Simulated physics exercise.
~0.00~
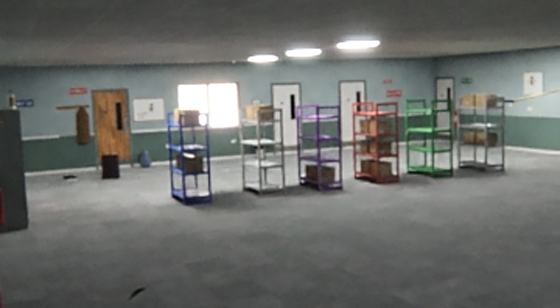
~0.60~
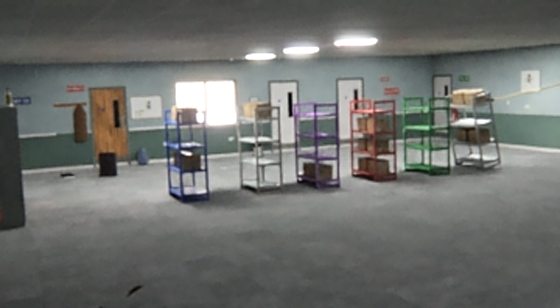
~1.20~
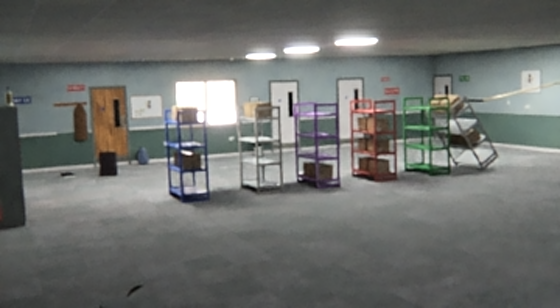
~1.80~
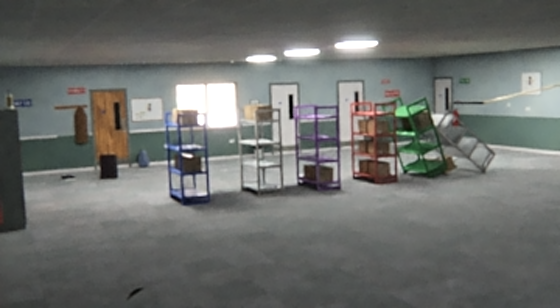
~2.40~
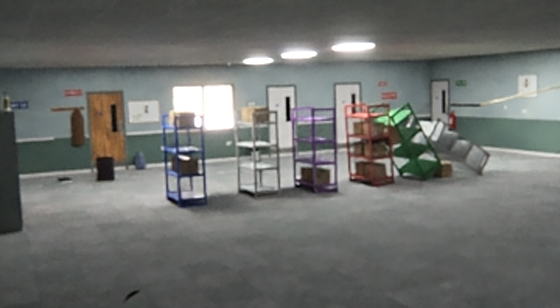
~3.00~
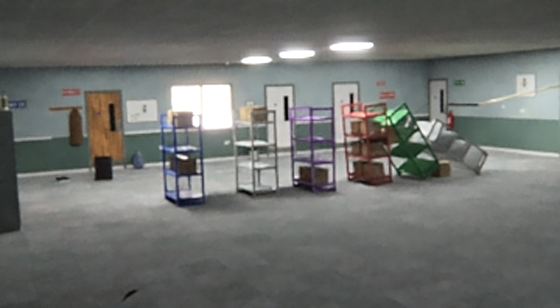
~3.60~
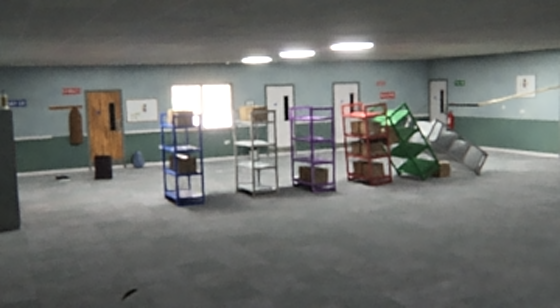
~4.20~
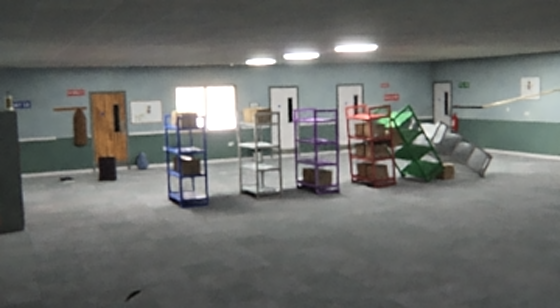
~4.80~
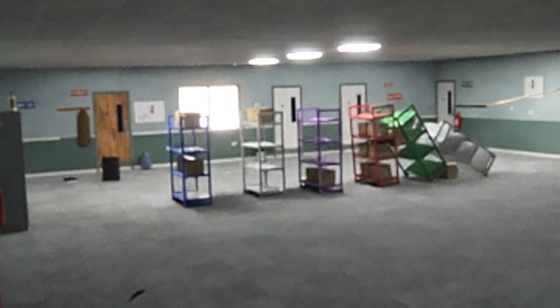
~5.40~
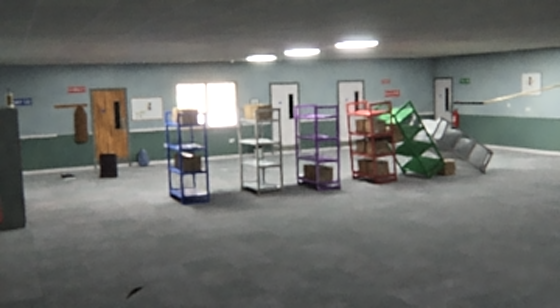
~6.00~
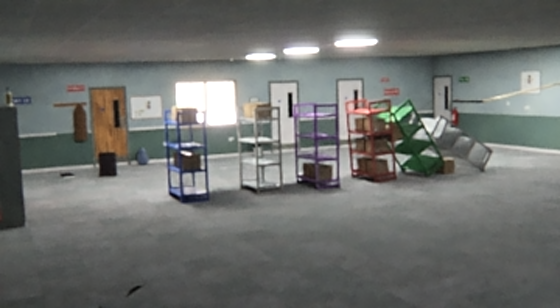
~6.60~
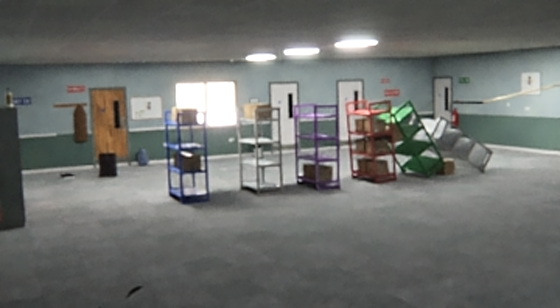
Grey shelf unit at right tipping left into the green one, which tilts onto the red unit, leaving four units standing.
